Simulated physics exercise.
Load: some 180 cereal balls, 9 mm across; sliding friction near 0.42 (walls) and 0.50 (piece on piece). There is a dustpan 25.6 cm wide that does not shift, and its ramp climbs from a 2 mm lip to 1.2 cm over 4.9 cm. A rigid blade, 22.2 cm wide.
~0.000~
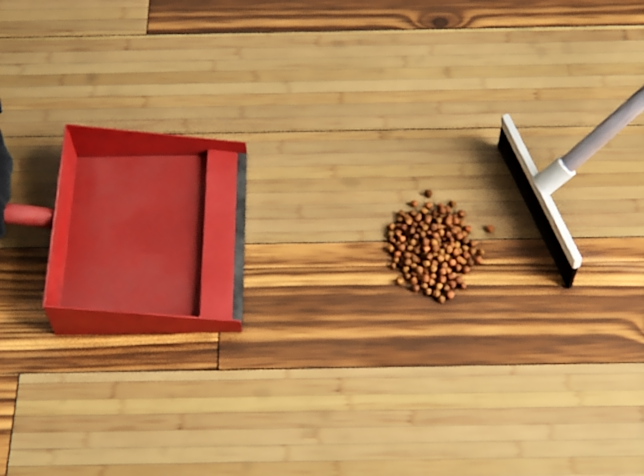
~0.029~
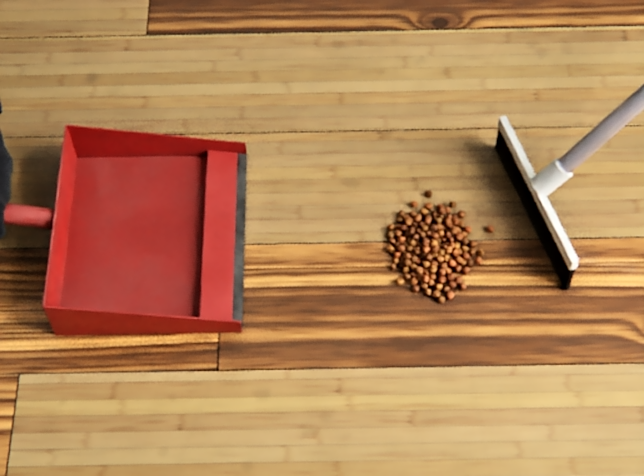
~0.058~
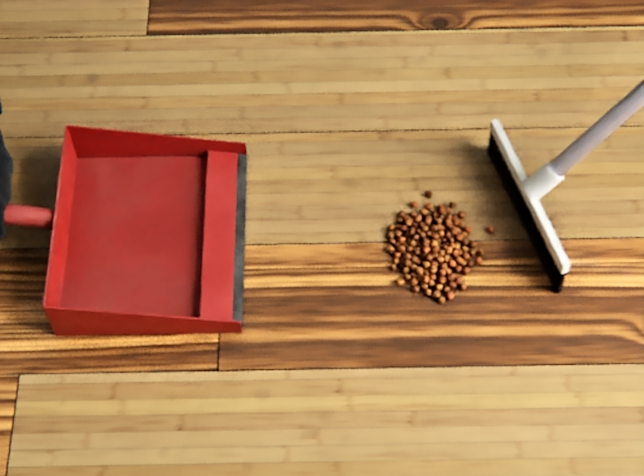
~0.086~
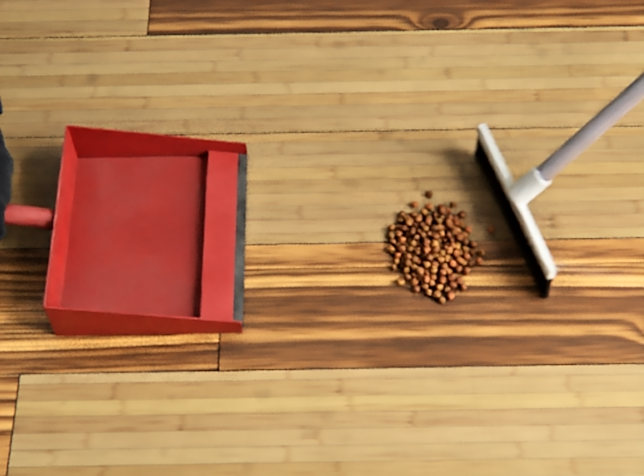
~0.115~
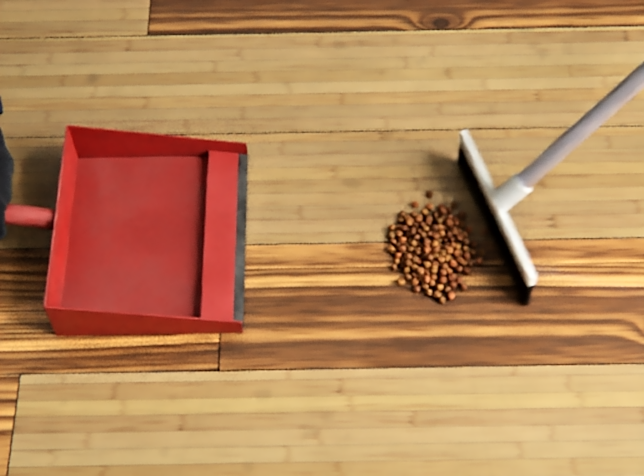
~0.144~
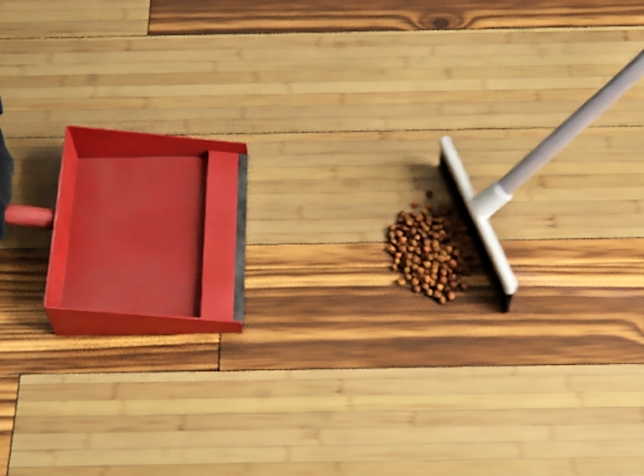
On a wooden plank floor, a red dustpan rests at the left, a pile of small brown balls sits near the middle, and a blade on a pale handle stands to the right. The blade slides left and slightly toward the viewer, then meets the pile's right edge and nudges a few balls.
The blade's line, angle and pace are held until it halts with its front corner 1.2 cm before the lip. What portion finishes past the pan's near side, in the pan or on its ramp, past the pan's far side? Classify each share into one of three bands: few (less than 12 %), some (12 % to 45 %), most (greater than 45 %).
Classification: Near side - some, pan - some, far side - few.
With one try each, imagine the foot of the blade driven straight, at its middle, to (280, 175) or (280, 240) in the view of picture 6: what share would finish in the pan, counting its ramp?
Around 10 per cent, and around 25 per cent.
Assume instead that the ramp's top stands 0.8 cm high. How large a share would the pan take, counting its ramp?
I'd put it near 25 per cent, ramp counted.
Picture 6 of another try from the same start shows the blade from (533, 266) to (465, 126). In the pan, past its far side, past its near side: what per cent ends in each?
You'd see pan at 5, far at 0 and near at 5.
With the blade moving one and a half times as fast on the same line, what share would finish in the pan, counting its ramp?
I'd put it at roughly 35 per cent.
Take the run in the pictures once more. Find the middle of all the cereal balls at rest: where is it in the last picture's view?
Once everything settles, the centre is around (242, 315).
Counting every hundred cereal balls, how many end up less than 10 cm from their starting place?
Around 0 in a hundred.
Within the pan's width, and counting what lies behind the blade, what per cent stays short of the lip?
That comes to near 40 percent.
After 0.29 s, middle of the blade 16 cm from the lip; 0 % over the lip, far side 0 %, near side 10 %.
After 0.39 s, middle of the blade 7 cm from the lip; 0 % over the lip, far side 0 %, near side 25 %.
Then, at 0.62 s, middle of the blade 5 cm from the lip; 25 % over the lip, far side 0 %, near side 35 %.
In the end, at 1.2 s, near side 35 %, pan 25 %, far side 0 %, in front of the lip or behind the blade 40 %.
